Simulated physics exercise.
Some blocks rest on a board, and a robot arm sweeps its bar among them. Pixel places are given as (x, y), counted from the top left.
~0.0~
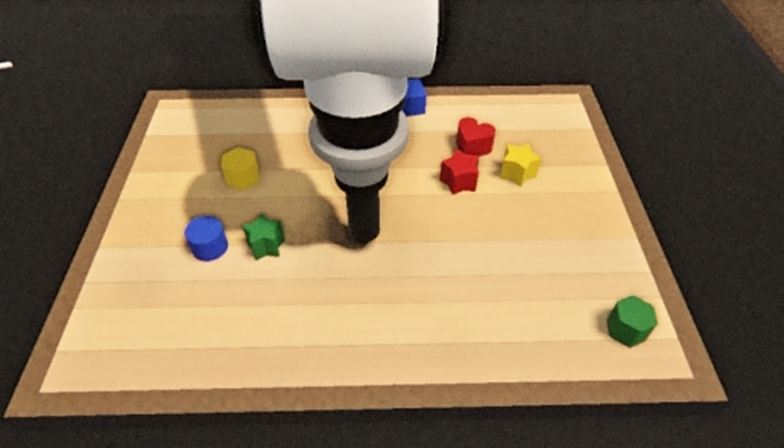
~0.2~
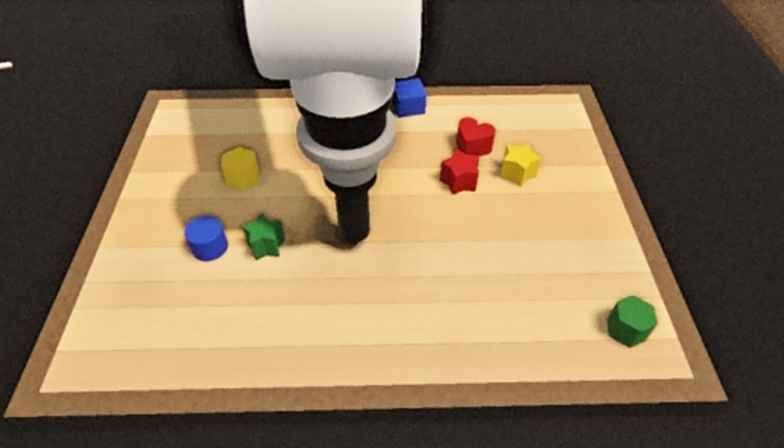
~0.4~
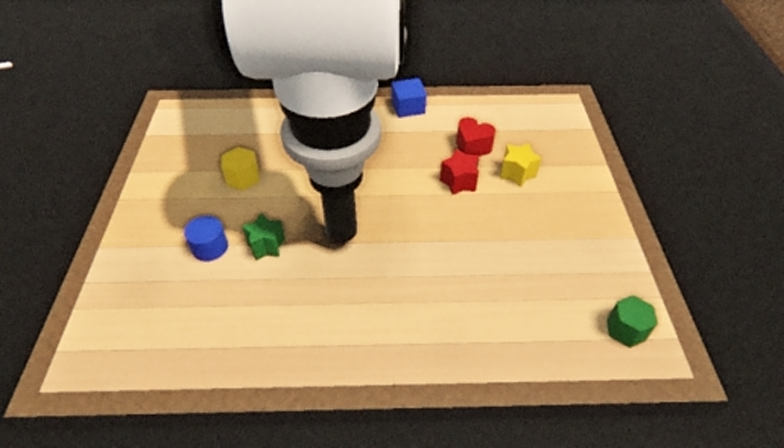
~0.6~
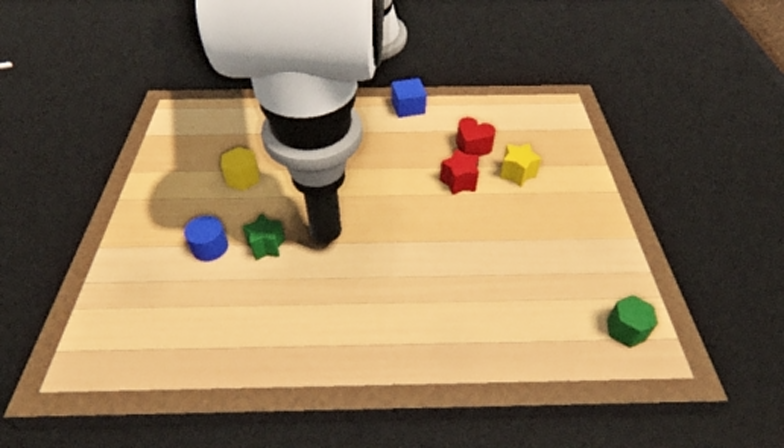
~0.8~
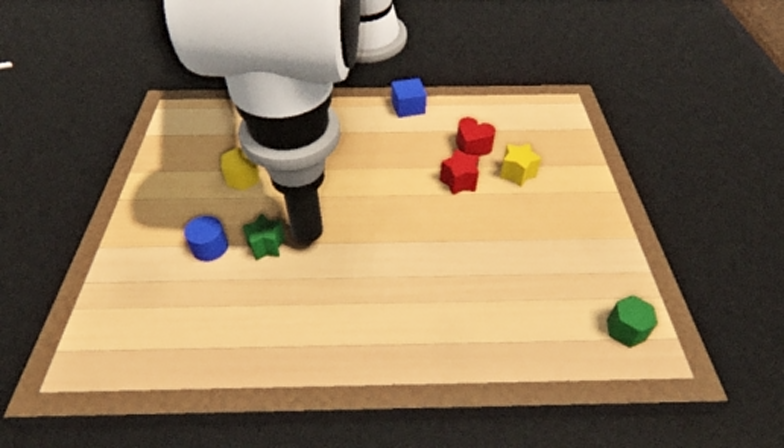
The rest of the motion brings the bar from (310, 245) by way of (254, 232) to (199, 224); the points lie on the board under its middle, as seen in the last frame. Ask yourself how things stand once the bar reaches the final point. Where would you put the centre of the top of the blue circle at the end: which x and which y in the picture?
Answer: (158, 248).
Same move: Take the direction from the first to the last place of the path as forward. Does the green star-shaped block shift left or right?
The shift goes left.
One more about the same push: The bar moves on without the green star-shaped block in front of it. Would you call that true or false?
It is true.
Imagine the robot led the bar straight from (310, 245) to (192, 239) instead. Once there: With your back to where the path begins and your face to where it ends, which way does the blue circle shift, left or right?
Toward the left.
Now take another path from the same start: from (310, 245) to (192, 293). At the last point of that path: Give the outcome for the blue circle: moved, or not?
Moved.
On the path given first. One third of the way, bar (269, 223); green star-shaped block (239, 227), turned 35° anticlockwise.
Two thirds of the way, bar (231, 216); blue circle (174, 237); green star-shaped block (208, 229), turned 65° anticlockwise.
At the end, bar (194, 210); blue circle (158, 248); yellow six-sided block in place; green star-shaped block (191, 227), turned 105° anticlockwise.
